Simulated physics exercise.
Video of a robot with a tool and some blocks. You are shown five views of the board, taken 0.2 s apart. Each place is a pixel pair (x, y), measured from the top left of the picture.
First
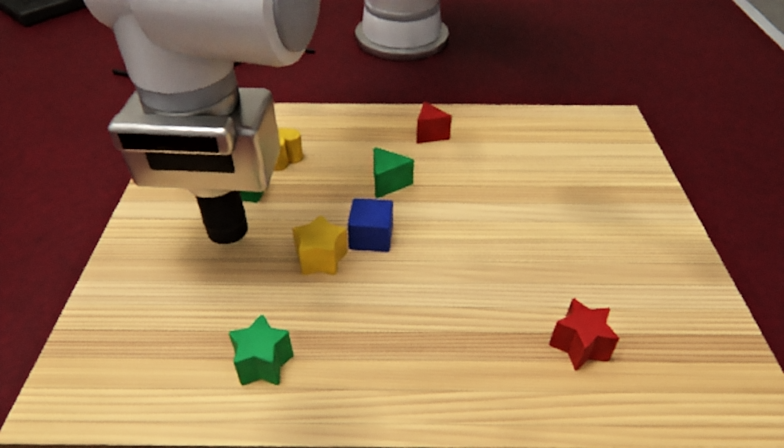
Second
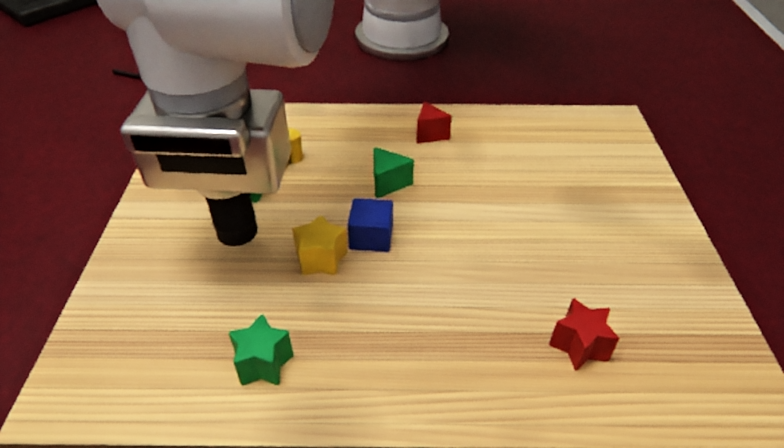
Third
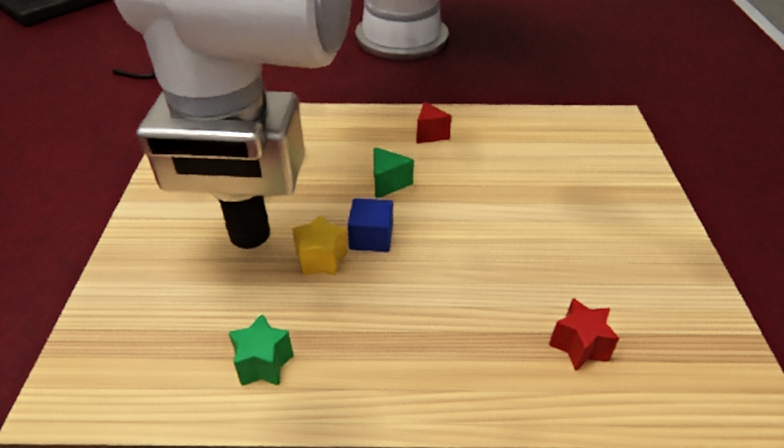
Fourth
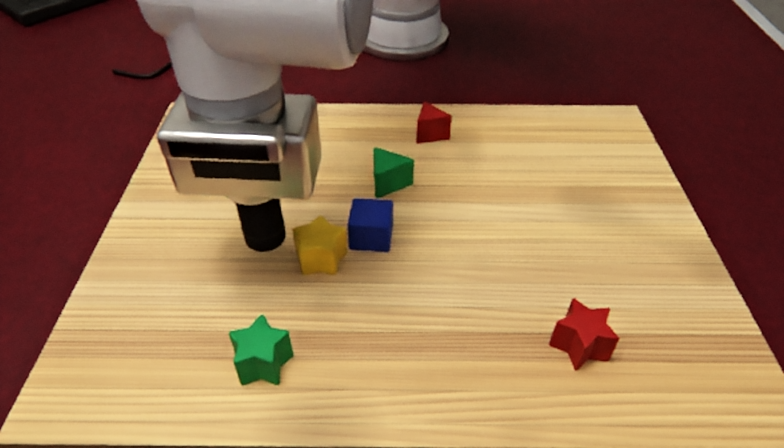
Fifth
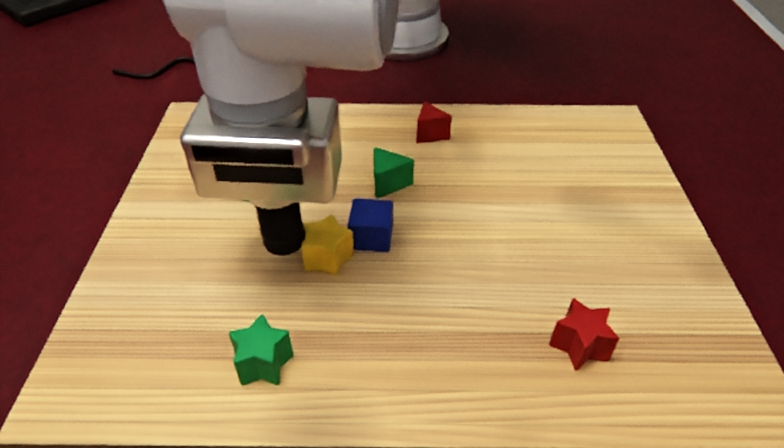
A robot arm moves its black tool right across the board, nudging the yellow star slightly.
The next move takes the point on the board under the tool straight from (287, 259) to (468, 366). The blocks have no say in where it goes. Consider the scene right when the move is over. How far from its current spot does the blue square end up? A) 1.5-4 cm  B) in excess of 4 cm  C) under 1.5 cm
C
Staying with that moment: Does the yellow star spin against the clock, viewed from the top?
It seems so.
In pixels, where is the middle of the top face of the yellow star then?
I'd place it at (369, 243), taking the centre of its top.
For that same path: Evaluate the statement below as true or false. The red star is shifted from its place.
False
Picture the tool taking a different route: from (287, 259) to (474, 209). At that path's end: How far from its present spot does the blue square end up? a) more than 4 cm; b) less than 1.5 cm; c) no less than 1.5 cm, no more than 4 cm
Letter a.
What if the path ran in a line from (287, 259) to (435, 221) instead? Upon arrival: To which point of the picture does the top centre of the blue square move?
Its top centre lands on (483, 196).
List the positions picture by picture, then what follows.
Tool's lower end at (228, 231); yellow star at (318, 233); blue square at (371, 212); red star at (589, 321), in the first frame.
Tool at (238, 233); blocks still, in the second frame.
Tool at (250, 235); blocks still, in the third frame.
Tool at (266, 238); blocks still, in the fourth frame.
Tool at (284, 242); yellow star at (324, 232); blue square at (371, 212); red star at (589, 321), in the fifth frame.
What follows on the original path. One third of the way, tool at (339, 275); yellow star at (365, 241), turned 50° anticlockwise; blue square at (380, 210), turned 20° anticlockwise.
Two thirds of the way, tool at (402, 311); yellow star at (369, 243), turned 60° anticlockwise; blue square at (380, 210), turned 20° anticlockwise.
At the end, tool at (471, 350); yellow star at (369, 243), turned 60° anticlockwise; blue square at (380, 210), turned 20° anticlockwise; red star still.
